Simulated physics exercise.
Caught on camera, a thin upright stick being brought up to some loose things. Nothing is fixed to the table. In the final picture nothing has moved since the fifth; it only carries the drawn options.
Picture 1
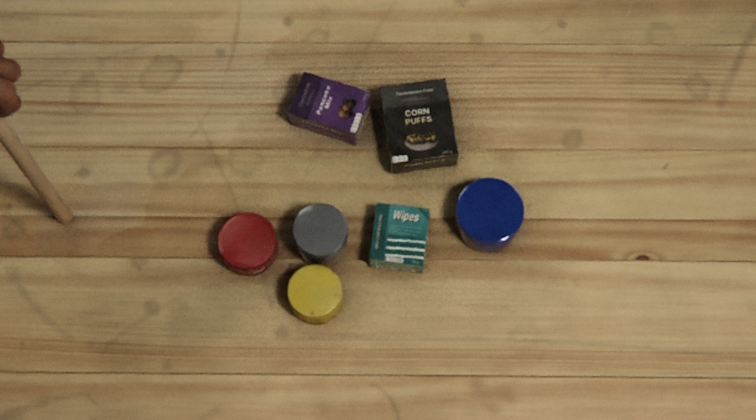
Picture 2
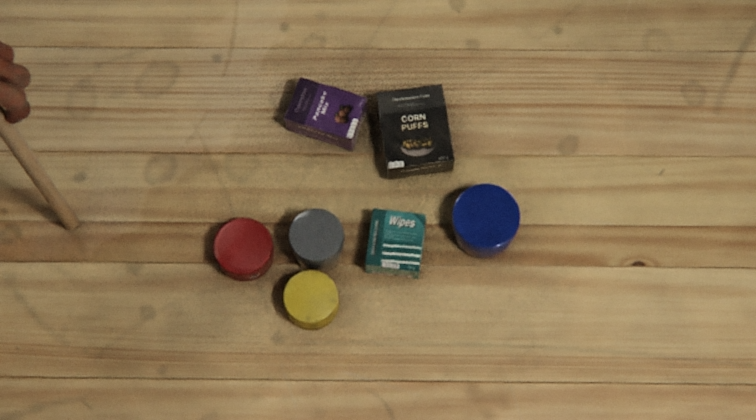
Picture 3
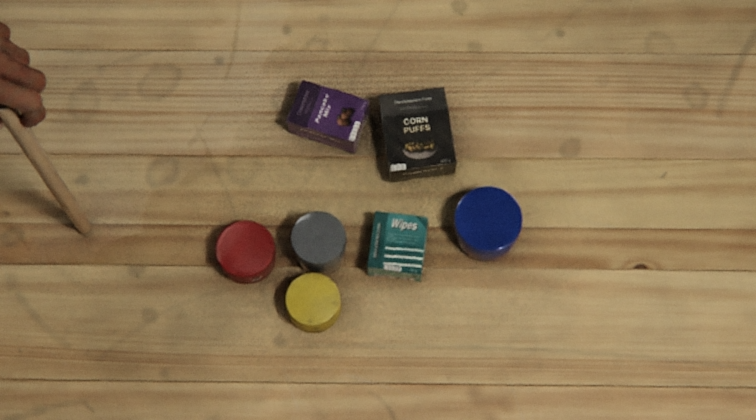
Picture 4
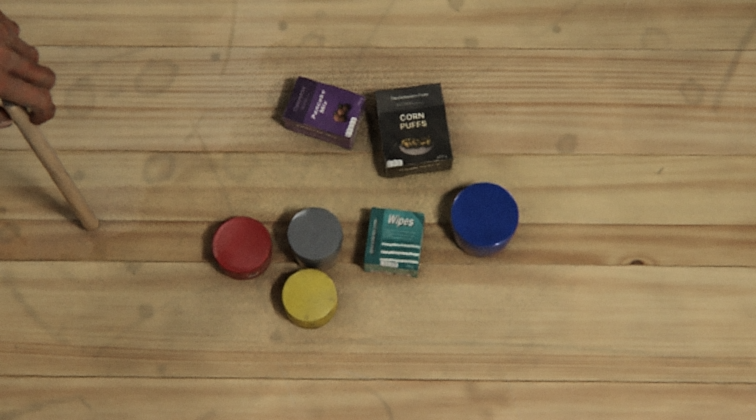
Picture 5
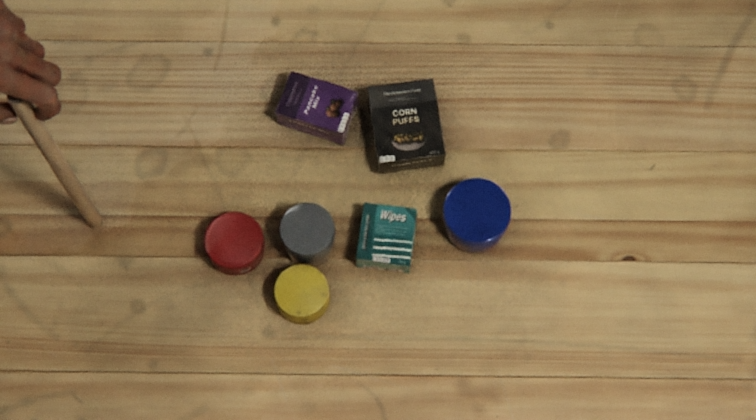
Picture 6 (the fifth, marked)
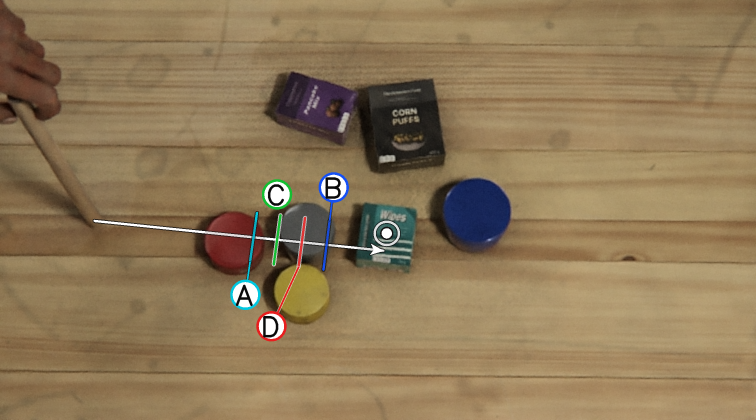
The footage shows small boxes and round, coloured containers resting on a wooden surface while a hand at the left edge moves a thin stick slightly rightward toward the red container; the objects stay in the same arrangement.
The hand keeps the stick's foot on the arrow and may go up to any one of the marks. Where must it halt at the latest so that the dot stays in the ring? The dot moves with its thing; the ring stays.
D is the last safe stop.
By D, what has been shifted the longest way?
The red jar.
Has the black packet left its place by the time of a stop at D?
No.
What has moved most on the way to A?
The red jar.
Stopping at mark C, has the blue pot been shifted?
No.
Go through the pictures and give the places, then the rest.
In the first picture, turquoise box (400, 238); purple packet (330, 108); grey pot (321, 235).
In the second picture, grey pot (317, 240); red jar (244, 249).
In the third picture, black packet (417, 134); yellow tin (314, 303).
In the fourth picture, blue pot (484, 220); turquoise box (395, 242).
In the fifth picture, purple packet (318, 108); grey pot (308, 235); red jar (235, 243).
On the marked copy, A at (253, 237); B at (327, 245); C at (277, 239); D at (302, 243); the arrow from (94, 221) to (384, 251); the white dot at (386, 233).
Following D. Soon after the start, foot of the stick (170, 230).
Later, foot of the stick (246, 238); red jar (263, 263); grey pot (315, 236).
In the end, foot of the stick (302, 243); red jar (268, 271); grey pot (336, 238); the dot is still in its ring.
As for the rest, A keeps the dot in but is short; B shifts the dotted thing to (416, 237); C keeps the dot in but is short.
